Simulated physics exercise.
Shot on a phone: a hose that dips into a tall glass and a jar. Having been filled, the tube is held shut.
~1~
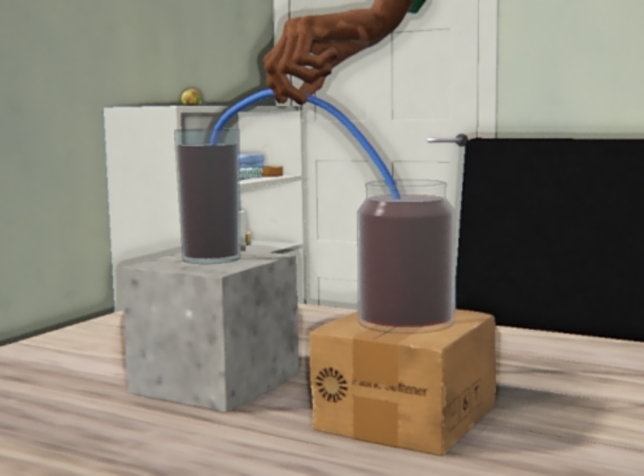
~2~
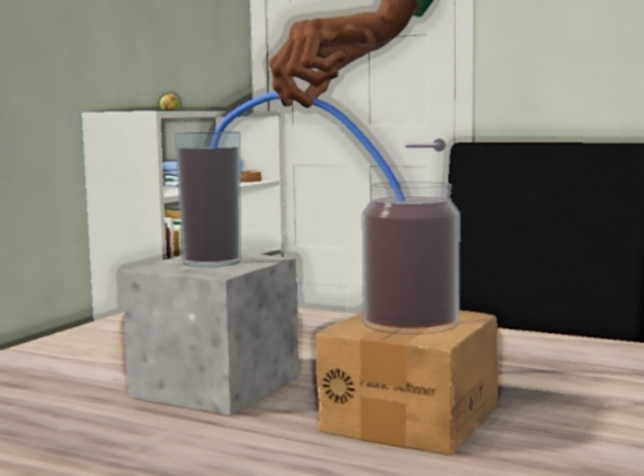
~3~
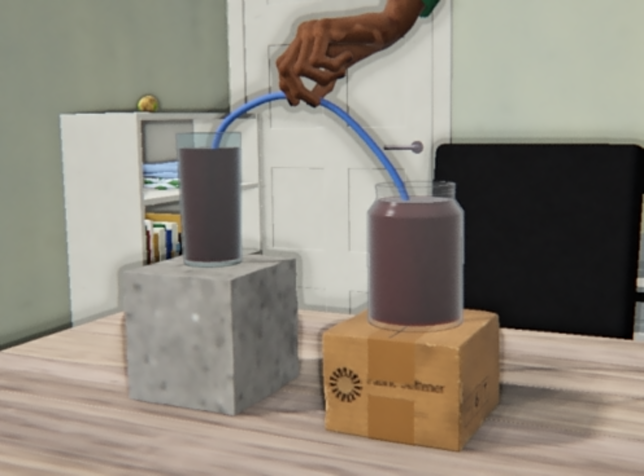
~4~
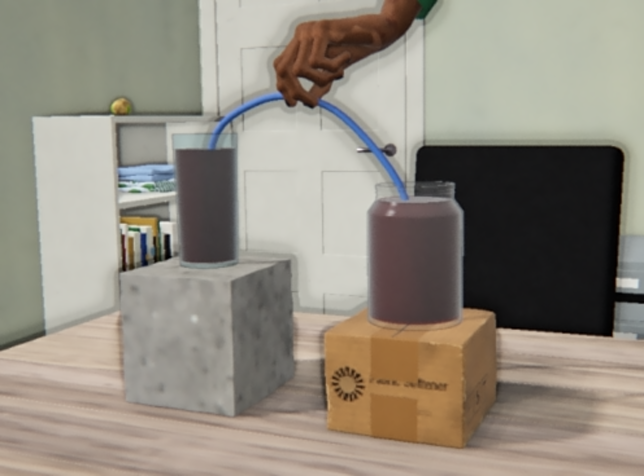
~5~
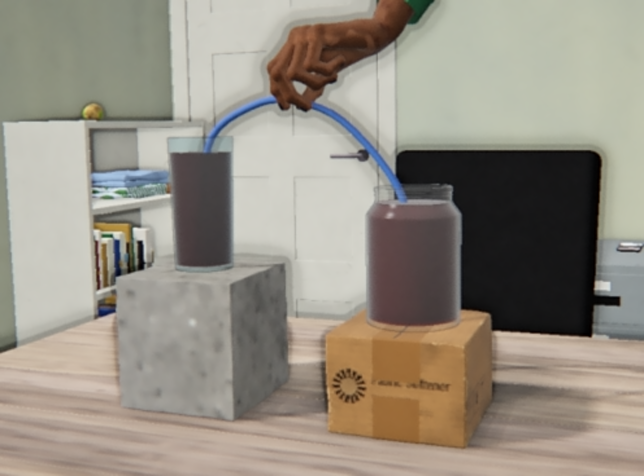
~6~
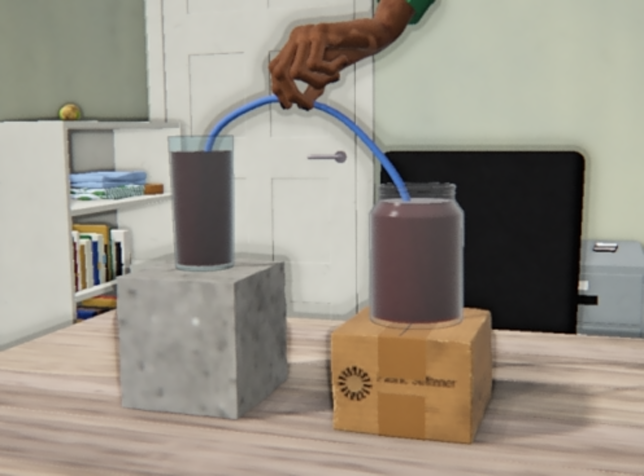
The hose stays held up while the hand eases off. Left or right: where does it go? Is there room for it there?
So the grape juice travels to the right side and, once there, it spills out.
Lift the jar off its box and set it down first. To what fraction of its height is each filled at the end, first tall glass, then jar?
10 and 100 %.
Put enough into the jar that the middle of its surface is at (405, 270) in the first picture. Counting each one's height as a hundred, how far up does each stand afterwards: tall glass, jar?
30 % then 65 %, roughly.
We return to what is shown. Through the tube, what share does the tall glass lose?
Close to 30 in a hundred.
Shortly, the tall glass is about three quarters full; the jar is nearly full.
Then, the tall glass is about two thirds full; the jar is full to the brim; the lower one has lost some.
At the finish, the tall glass is about two thirds full; the jar is full to the brim; the lower one has lost some; the two surfaces are level.
